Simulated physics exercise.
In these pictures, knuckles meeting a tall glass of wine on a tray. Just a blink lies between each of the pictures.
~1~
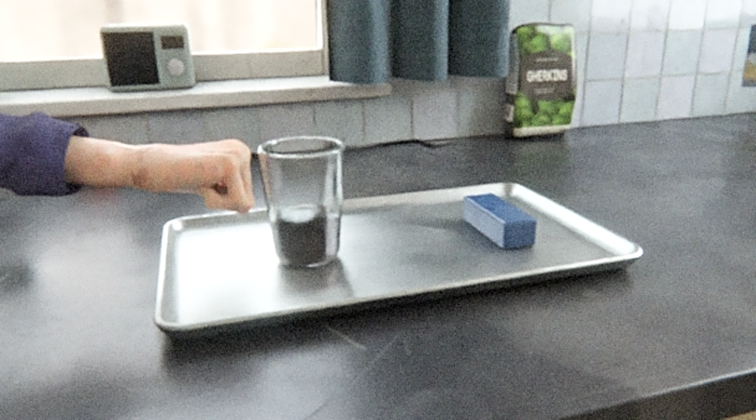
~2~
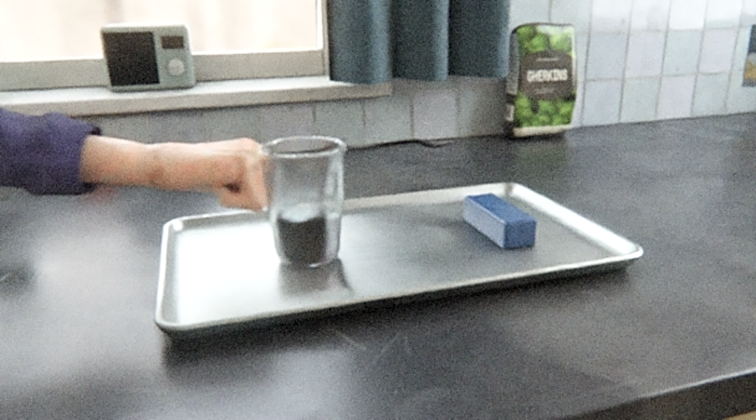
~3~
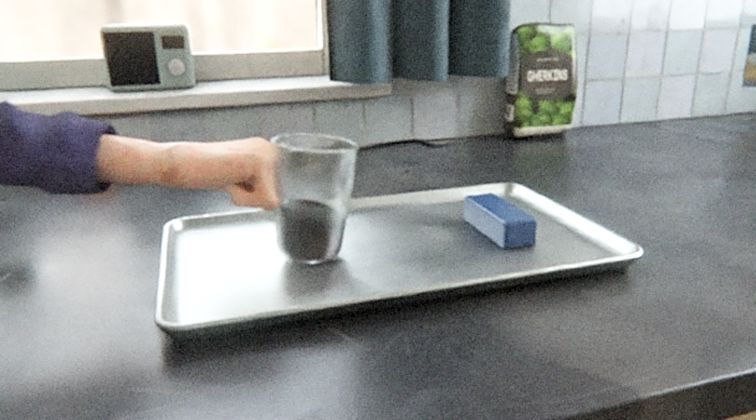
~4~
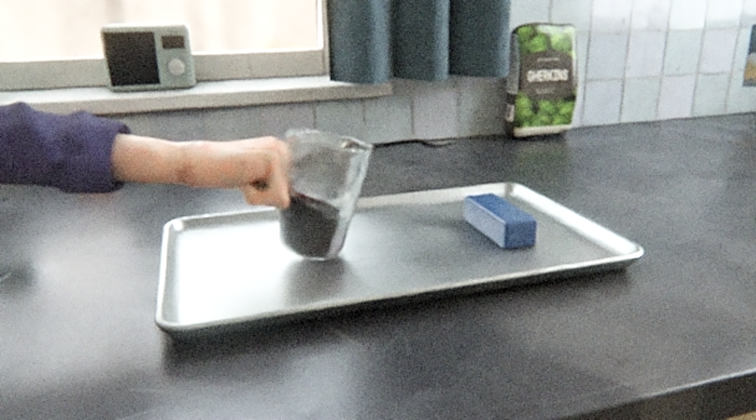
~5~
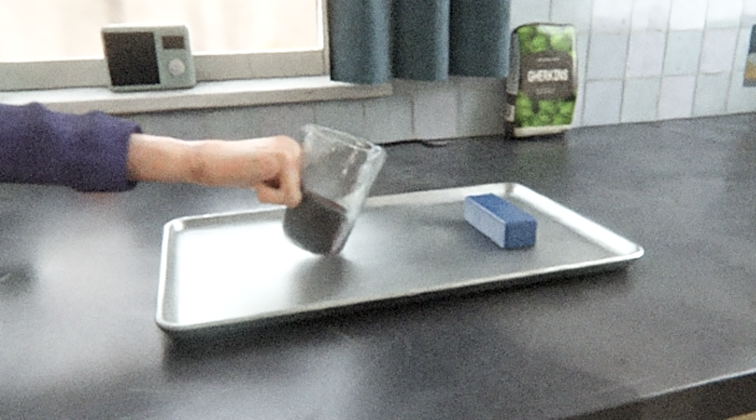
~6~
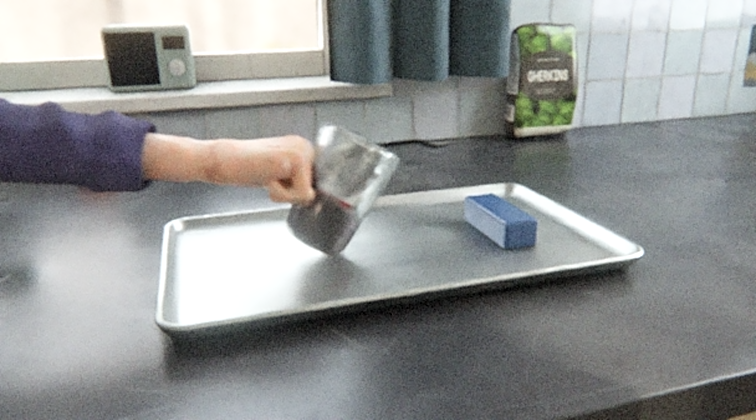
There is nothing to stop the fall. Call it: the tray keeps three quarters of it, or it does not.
The tray keeps three quarters.
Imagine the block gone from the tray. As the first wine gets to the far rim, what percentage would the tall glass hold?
Tall glass content at that instant: ~ 55 per cent.
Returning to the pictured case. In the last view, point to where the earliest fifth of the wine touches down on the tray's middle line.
Around (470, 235).
A moment on, the tall glass lies on its side and 100 per cent is in the glass, 0 on the tray and 0 above or beyond its rim.
Next, the tall glass lies on its side and 52 per cent is in the glass, 32 on the tray and 16 above or beyond its rim.
Then the tall glass lies on its side and 27 per cent is in the glass, 54 on the tray and 19 above or beyond its rim.
Later the tall glass lies on its side and 15 per cent is in the glass, 73 on the tray and 12 above or beyond its rim.
At rest 88 per cent is held by tray and glass, 12 is off the tray.
